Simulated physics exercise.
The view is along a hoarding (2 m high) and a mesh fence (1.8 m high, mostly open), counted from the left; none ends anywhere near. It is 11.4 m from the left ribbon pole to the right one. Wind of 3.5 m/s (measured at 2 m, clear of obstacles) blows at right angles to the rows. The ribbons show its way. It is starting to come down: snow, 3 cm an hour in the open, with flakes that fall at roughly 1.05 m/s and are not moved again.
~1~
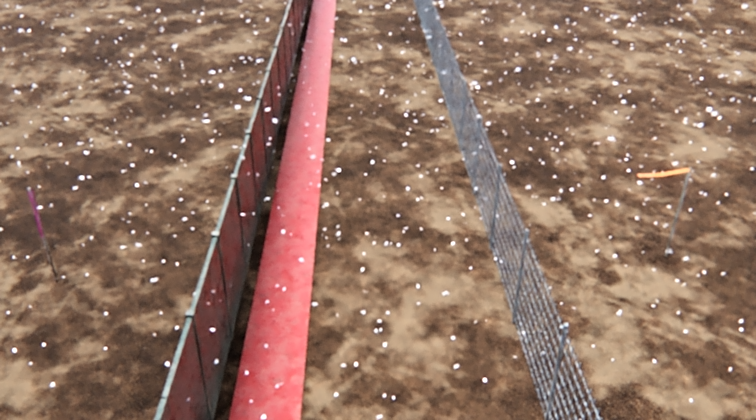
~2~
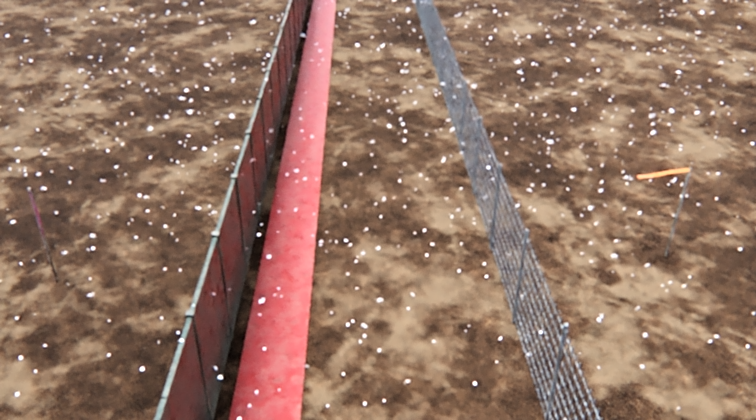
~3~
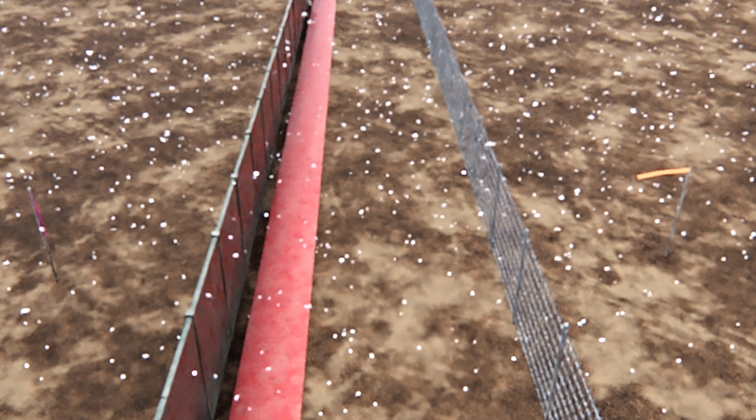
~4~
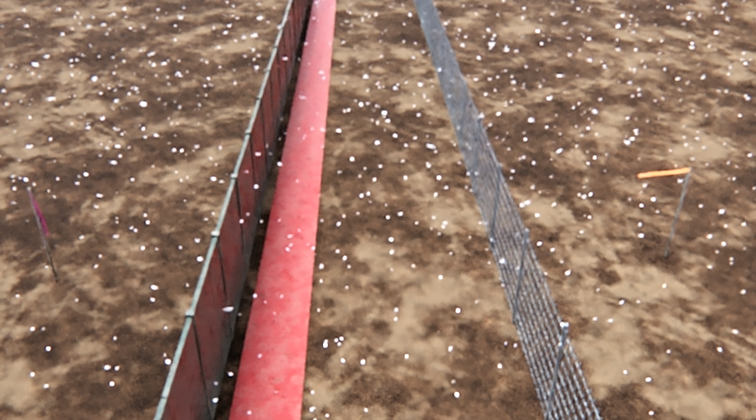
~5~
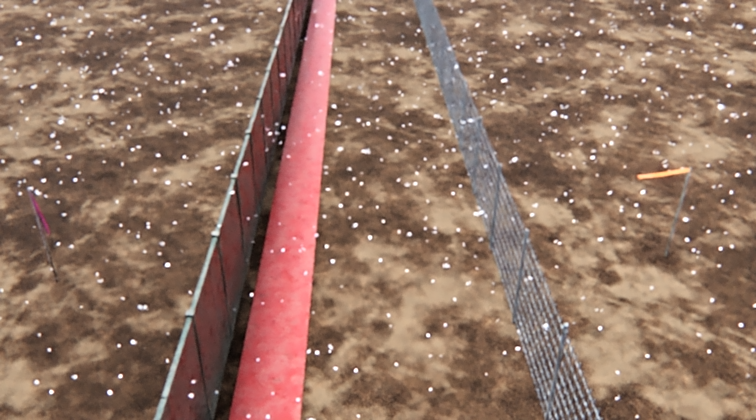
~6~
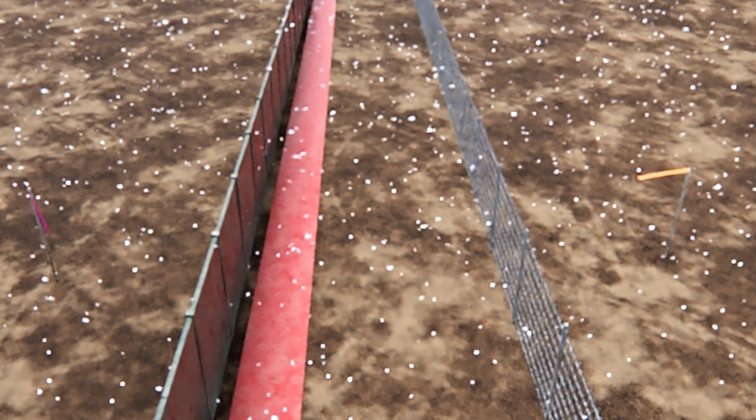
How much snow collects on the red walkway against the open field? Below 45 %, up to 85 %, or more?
The amount there is more than 85 % of the open one.
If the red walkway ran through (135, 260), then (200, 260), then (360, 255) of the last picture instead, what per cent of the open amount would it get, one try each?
In turn about 80 %, 70 %, 100 %.
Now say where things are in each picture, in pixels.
The left ribbon ends at (43, 236), hanging almost straight, in the first picture.
The right ribbon ends at (638, 177), leaning 80 degrees to the left and the red one passes (288, 258), in the second picture.
The left ribbon ends at (46, 236), hanging almost straight, above the rows the flakes slant 80 degrees from upright, towards the left and the top of the mesh fence crosses (488, 138), in the third picture.
The right ribbon ends at (639, 176), leaning 80 degrees to the left and the red one passes (297, 193), in the fourth picture.
The left ribbon ends at (49, 235), hanging almost straight and above the rows the flakes slant 80 degrees from upright, towards the left, in the fifth picture.
The right ribbon ends at (639, 178), leaning 80 degrees to the left and the top of the mesh fence crosses (488, 138), in the sixth picture.
In 10 minutes the red walkway collects 5 mm against 5 mm in the open.
In 30 minutes the red walkway collects 15 mm against 15 mm in the open.
In 60 minutes the red walkway collects 30 mm against 30 mm in the open, so the red walkway has 100 % of the open amount; the left half of it has 98 %, the right half 102 %.
